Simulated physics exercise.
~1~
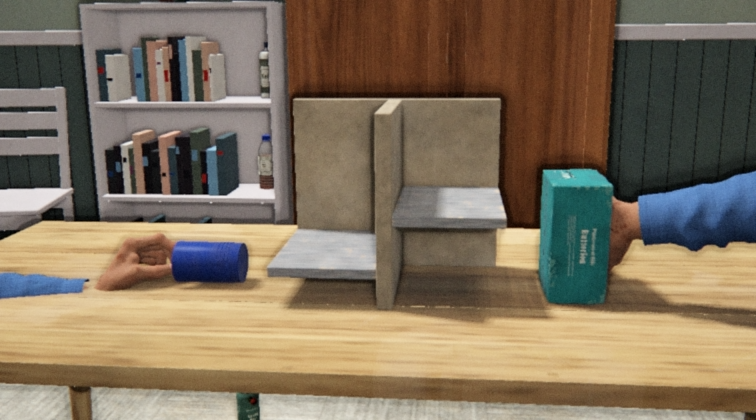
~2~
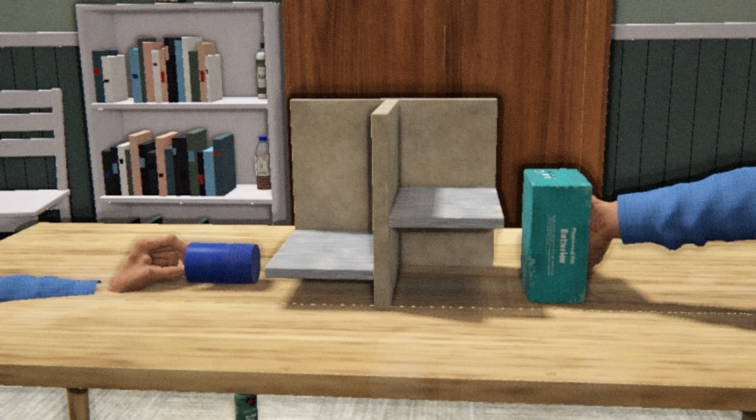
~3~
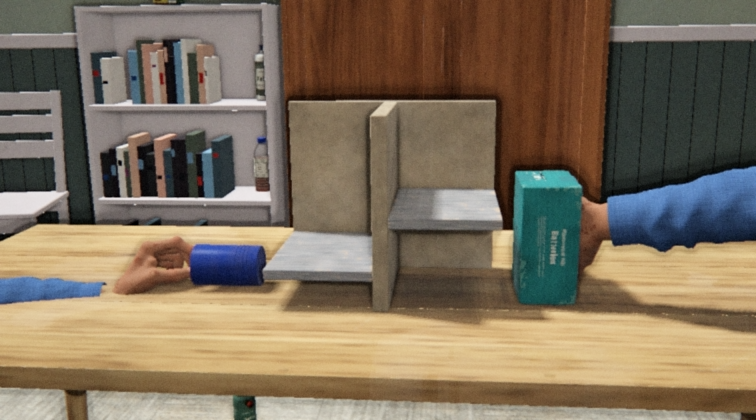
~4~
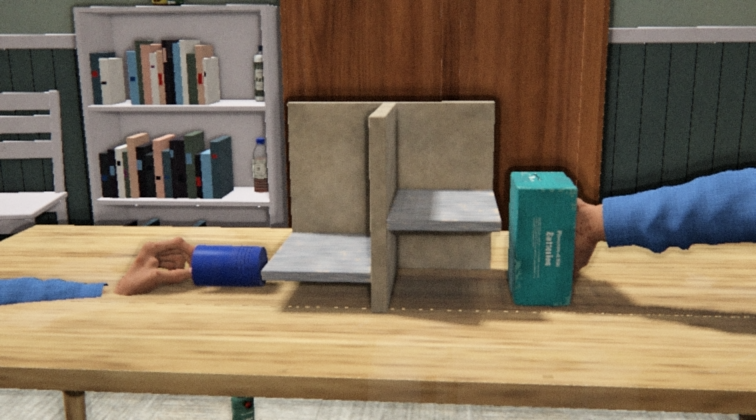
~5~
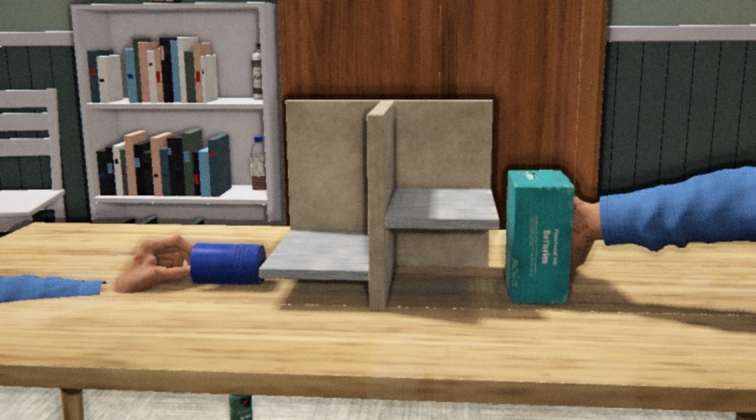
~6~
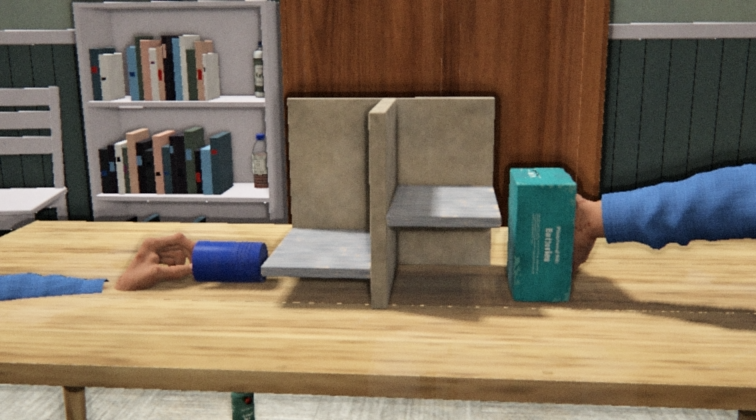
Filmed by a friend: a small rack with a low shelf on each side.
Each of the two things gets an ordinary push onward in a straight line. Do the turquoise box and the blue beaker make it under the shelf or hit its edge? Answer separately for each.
Answer: The turquoise box hits the edge, the blue beaker hits the edge.
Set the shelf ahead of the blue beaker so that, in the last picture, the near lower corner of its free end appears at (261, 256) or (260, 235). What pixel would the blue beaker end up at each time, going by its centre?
Around (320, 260) for the first option and (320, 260) for the second.
Then, 0.18 s on from there, turquoise box sliding up to the opening near (534, 233); blue beaker sliding up to the opening near (236, 262).
Then, 0.24 s on from there, turquoise box sliding up to the opening near (527, 233); blue beaker sliding up to the opening near (244, 262).
Then, 0.42 s on from there, turquoise box stopped at the opening near (524, 233); blue beaker stopped at the opening near (245, 262).
In the end, the turquoise box catches on the edge, near (524, 233); the blue beaker catches on the edge, near (245, 262).
